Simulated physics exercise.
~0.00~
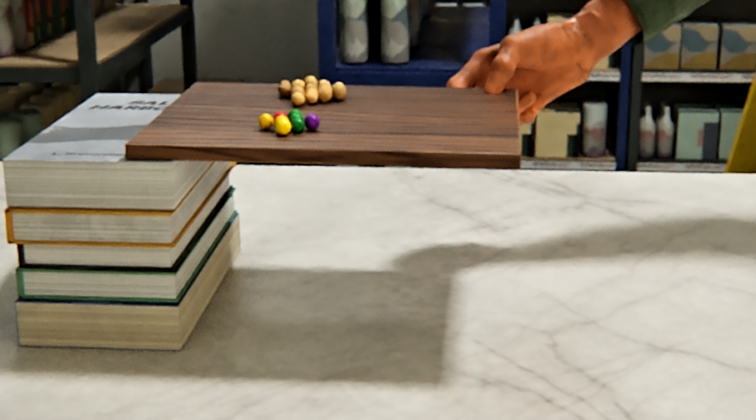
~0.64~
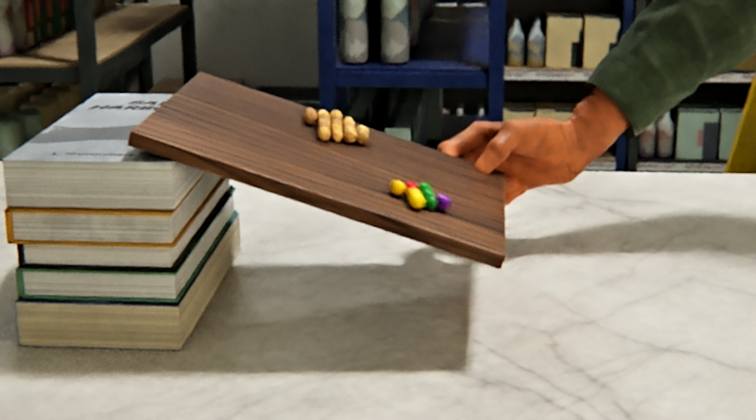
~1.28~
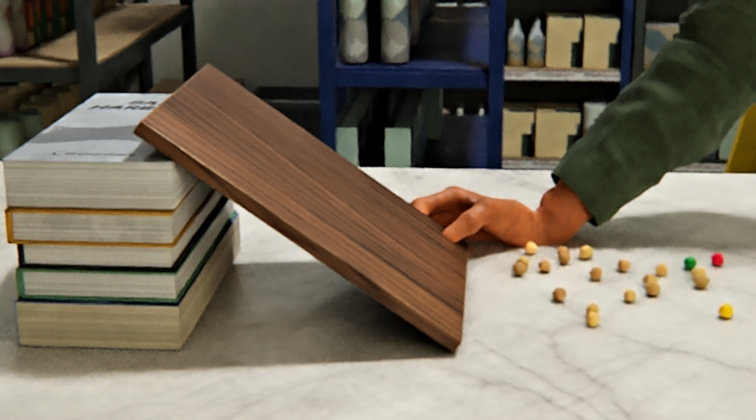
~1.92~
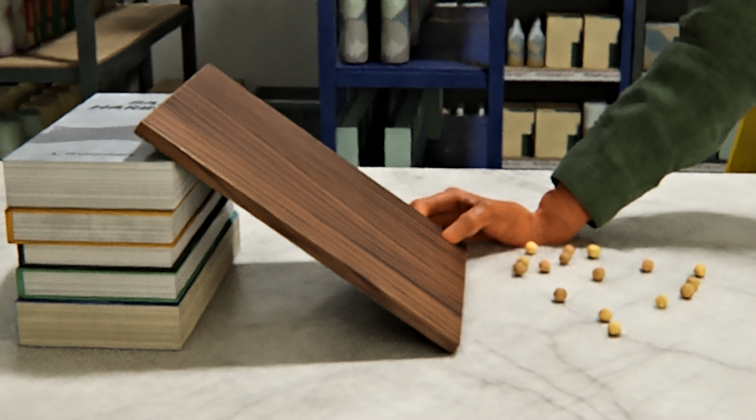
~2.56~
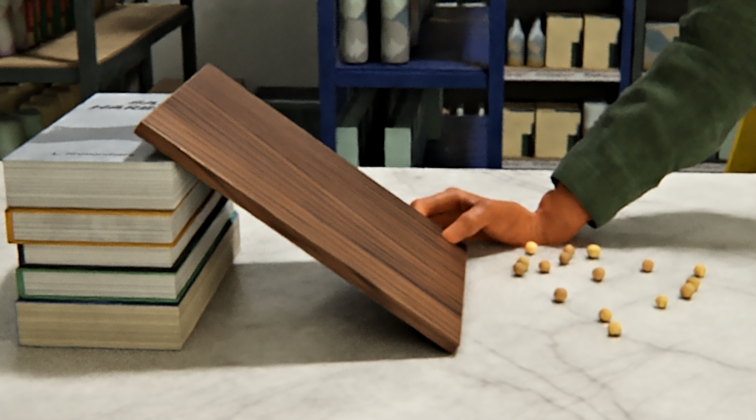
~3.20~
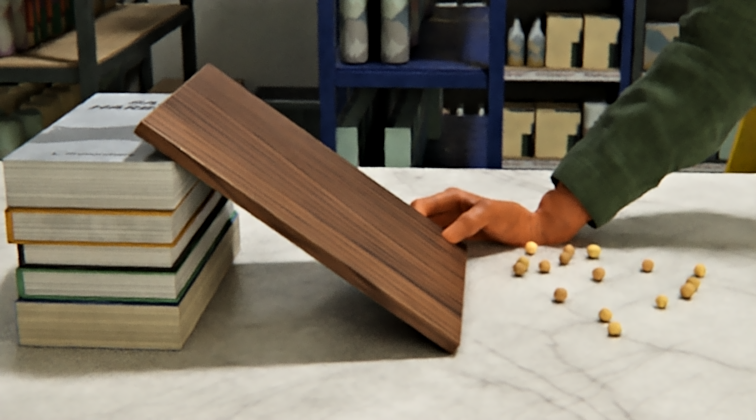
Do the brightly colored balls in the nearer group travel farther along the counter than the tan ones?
Yes, the bright balls roll away to the right and out of view. The tan ones come to rest on the counter not far from the board.
